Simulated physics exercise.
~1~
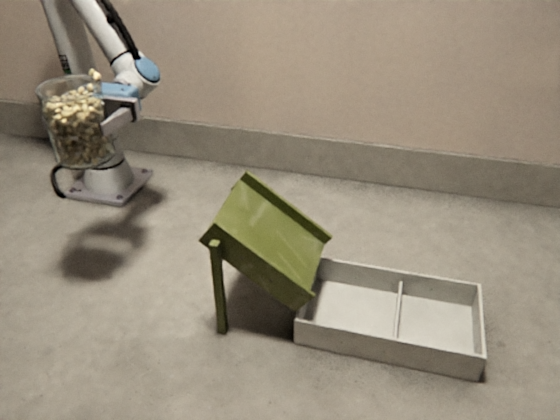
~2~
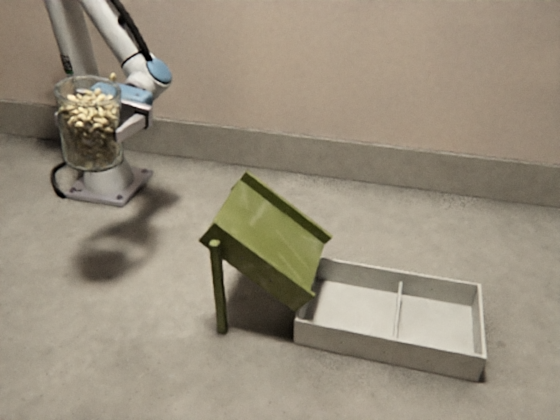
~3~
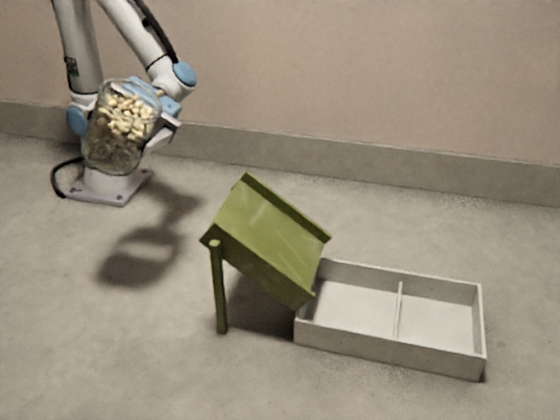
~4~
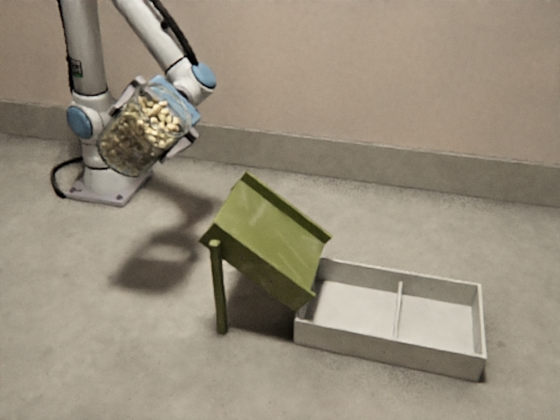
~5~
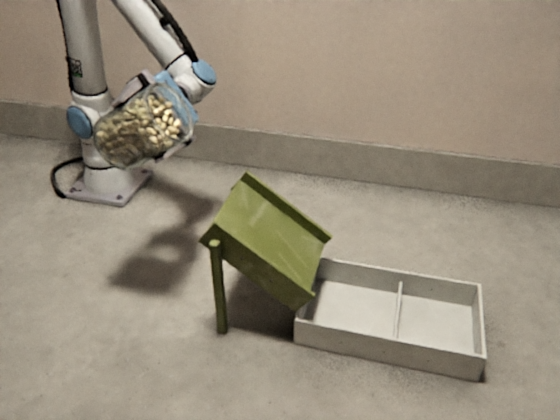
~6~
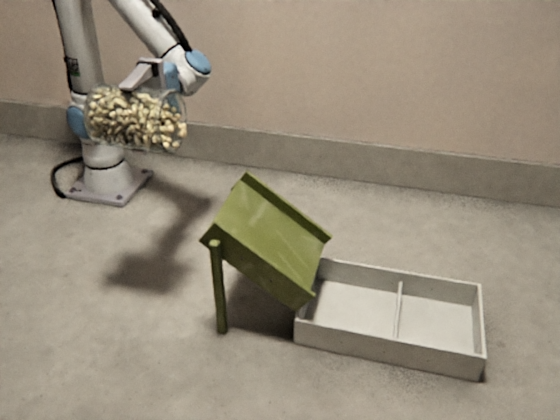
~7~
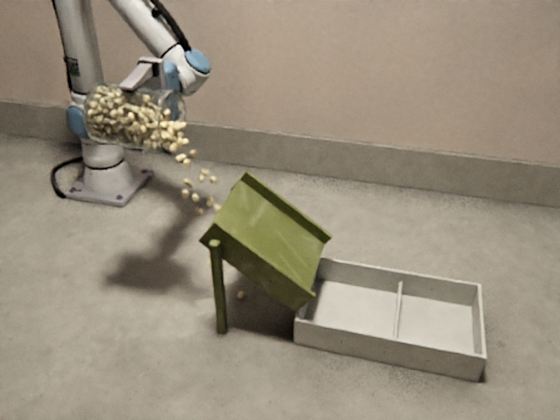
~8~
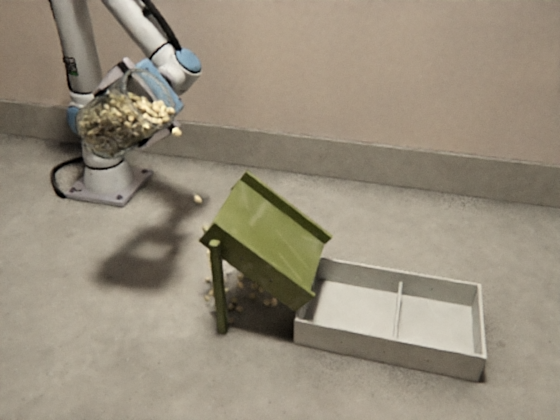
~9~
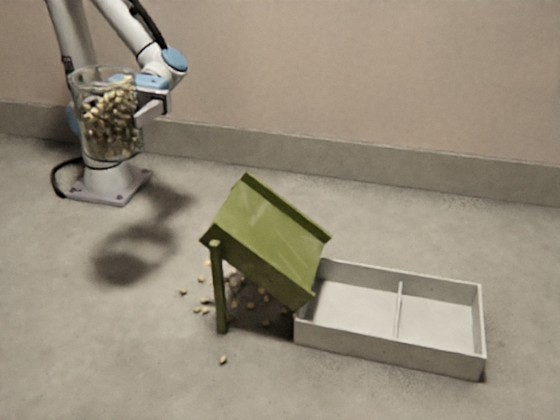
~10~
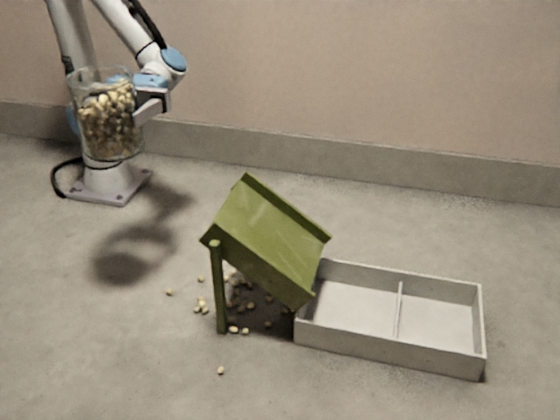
A robot arm tips a clear tumbler, spilling some beans beneath the green chute, then rights it.
